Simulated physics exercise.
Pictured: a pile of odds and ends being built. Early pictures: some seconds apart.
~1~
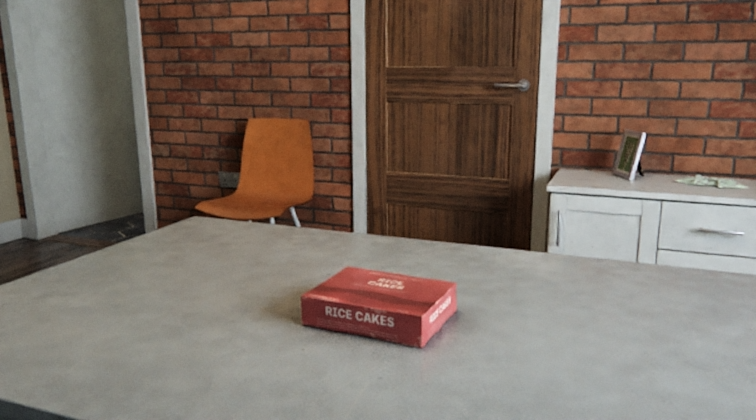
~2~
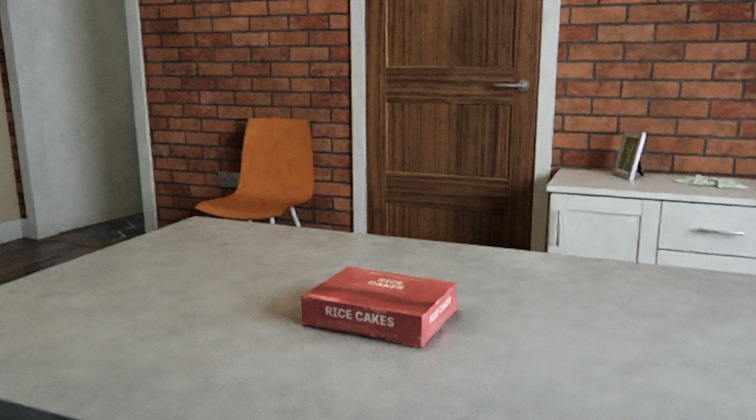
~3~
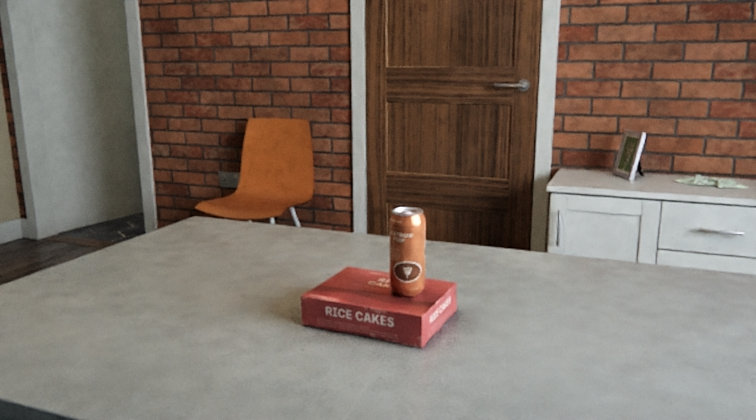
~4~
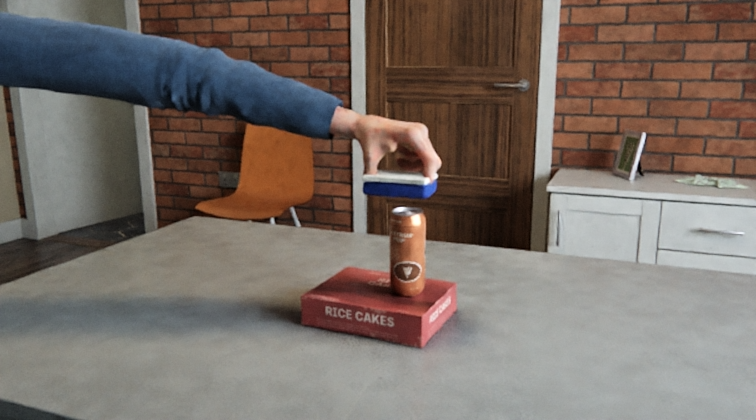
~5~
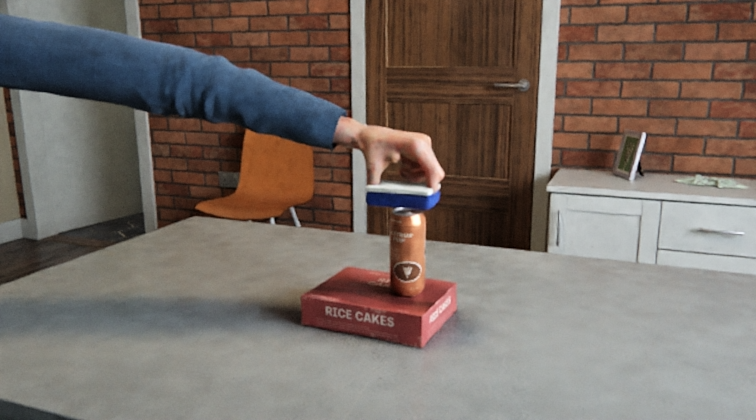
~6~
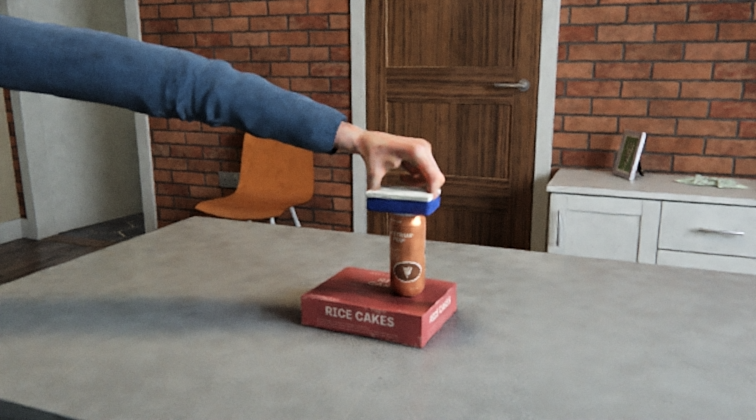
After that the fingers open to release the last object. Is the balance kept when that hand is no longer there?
In the end the pile is left intact.
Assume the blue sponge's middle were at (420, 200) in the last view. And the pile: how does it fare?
Stands firm.
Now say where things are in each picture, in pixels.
In the first frame, the last thing is not in view yet.
In the second frame, the last thing is not in view yet.
In the third frame, the last thing is not in view yet; orange can (408, 252).
In the fourth frame, still above its spot; blue sponge (400, 184); orange can (408, 252).
In the fifth frame, still above its spot; blue sponge (403, 195); orange can (408, 252).
In the sixth frame, set down, still held; blue sponge (403, 200); orange can (408, 252).
Then, 1.00 s after the last picture, nothing has stirred.
Then, 2.10 s after the last picture, blue sponge resting near (403, 201).
At rest, all 3 in place. Seen from the same camera at the end, blue sponge near (403, 201). The pile keeps its balance.
